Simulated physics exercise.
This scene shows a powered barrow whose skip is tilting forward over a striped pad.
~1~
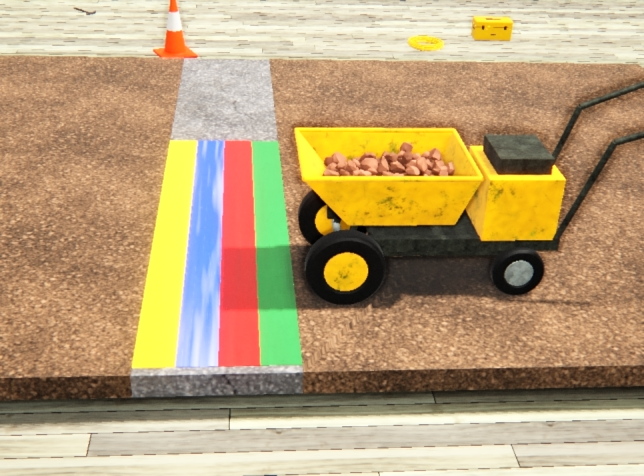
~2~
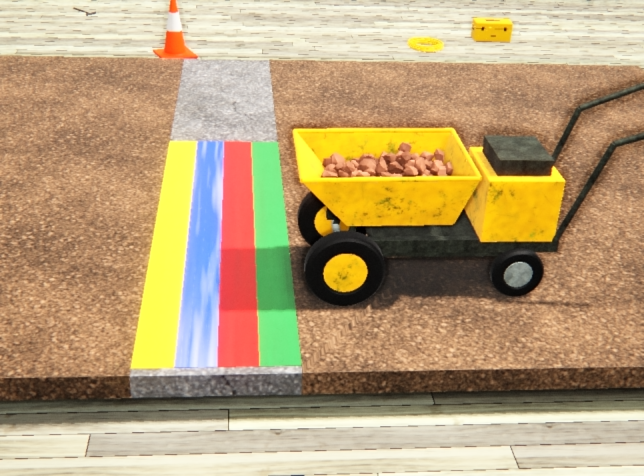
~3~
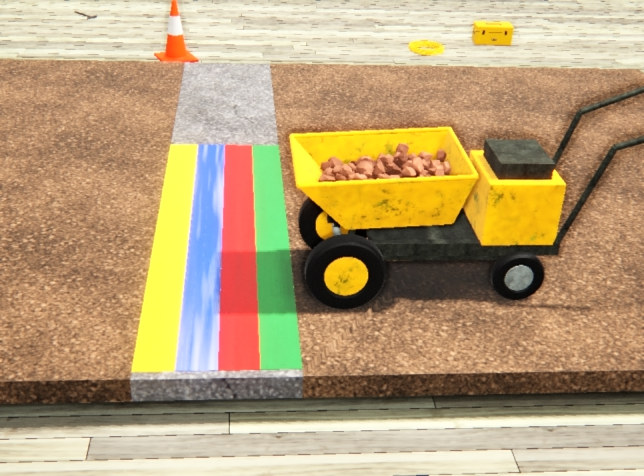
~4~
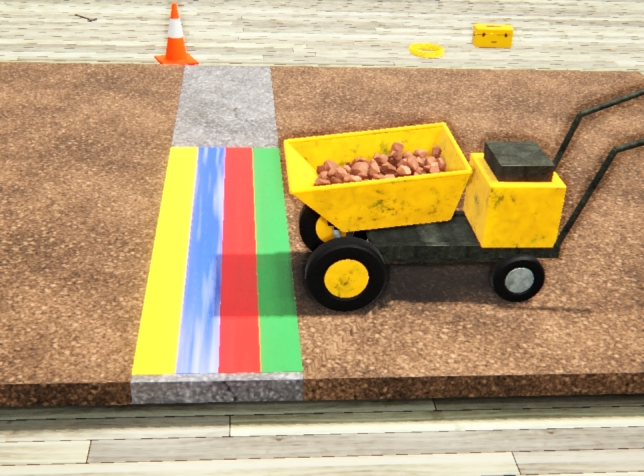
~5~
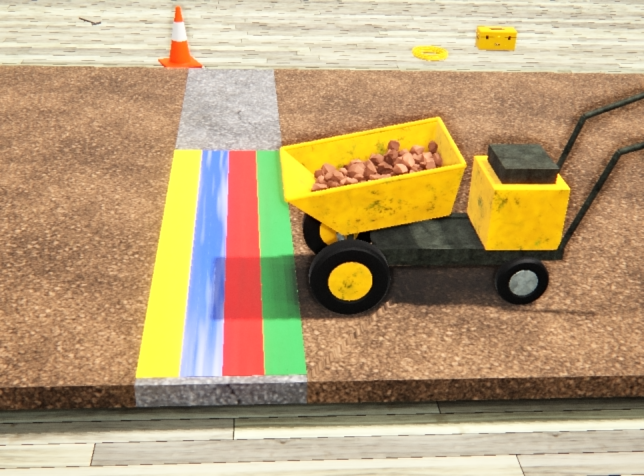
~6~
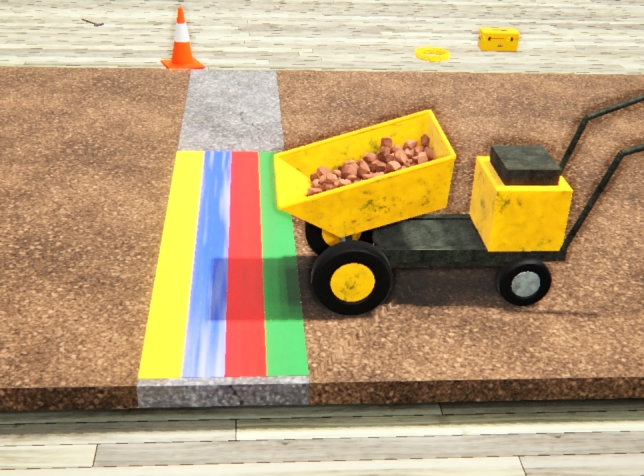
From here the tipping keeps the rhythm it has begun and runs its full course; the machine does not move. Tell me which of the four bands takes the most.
I would say the blue band takes the most.
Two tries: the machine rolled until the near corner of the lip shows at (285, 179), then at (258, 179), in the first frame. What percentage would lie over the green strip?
The first spot yields roughly 0 percent, the second roughly 0 percent.
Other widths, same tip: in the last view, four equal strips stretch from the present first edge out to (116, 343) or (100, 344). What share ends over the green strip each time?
Close to 0 percent, and close to 0 percent.
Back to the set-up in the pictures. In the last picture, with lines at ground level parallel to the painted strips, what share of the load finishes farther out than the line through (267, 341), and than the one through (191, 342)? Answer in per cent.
Estimate, first then second: 80 %, 40 %.
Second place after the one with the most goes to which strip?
It's yellow next.
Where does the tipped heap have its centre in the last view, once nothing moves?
Close to (198, 281) in the last view.
Soon, skip tipped steeply; all in the skip.
A while on, skip tipped right over; about two thirds in the skip; a small part over the red strip; about a quarter over the blue strip; a stray few over the yellow strip.
Towards the end, skip tipped right over; about a quarter in the skip; a small part over the red strip; about a third over the blue strip; about a quarter over the yellow strip; a small part off the paint.
Finally, skip tipped right over; about a quarter in the skip; none over the green strip; a small part over the red strip; about a third over the blue strip; about a quarter over the yellow strip; a small part off the paint.
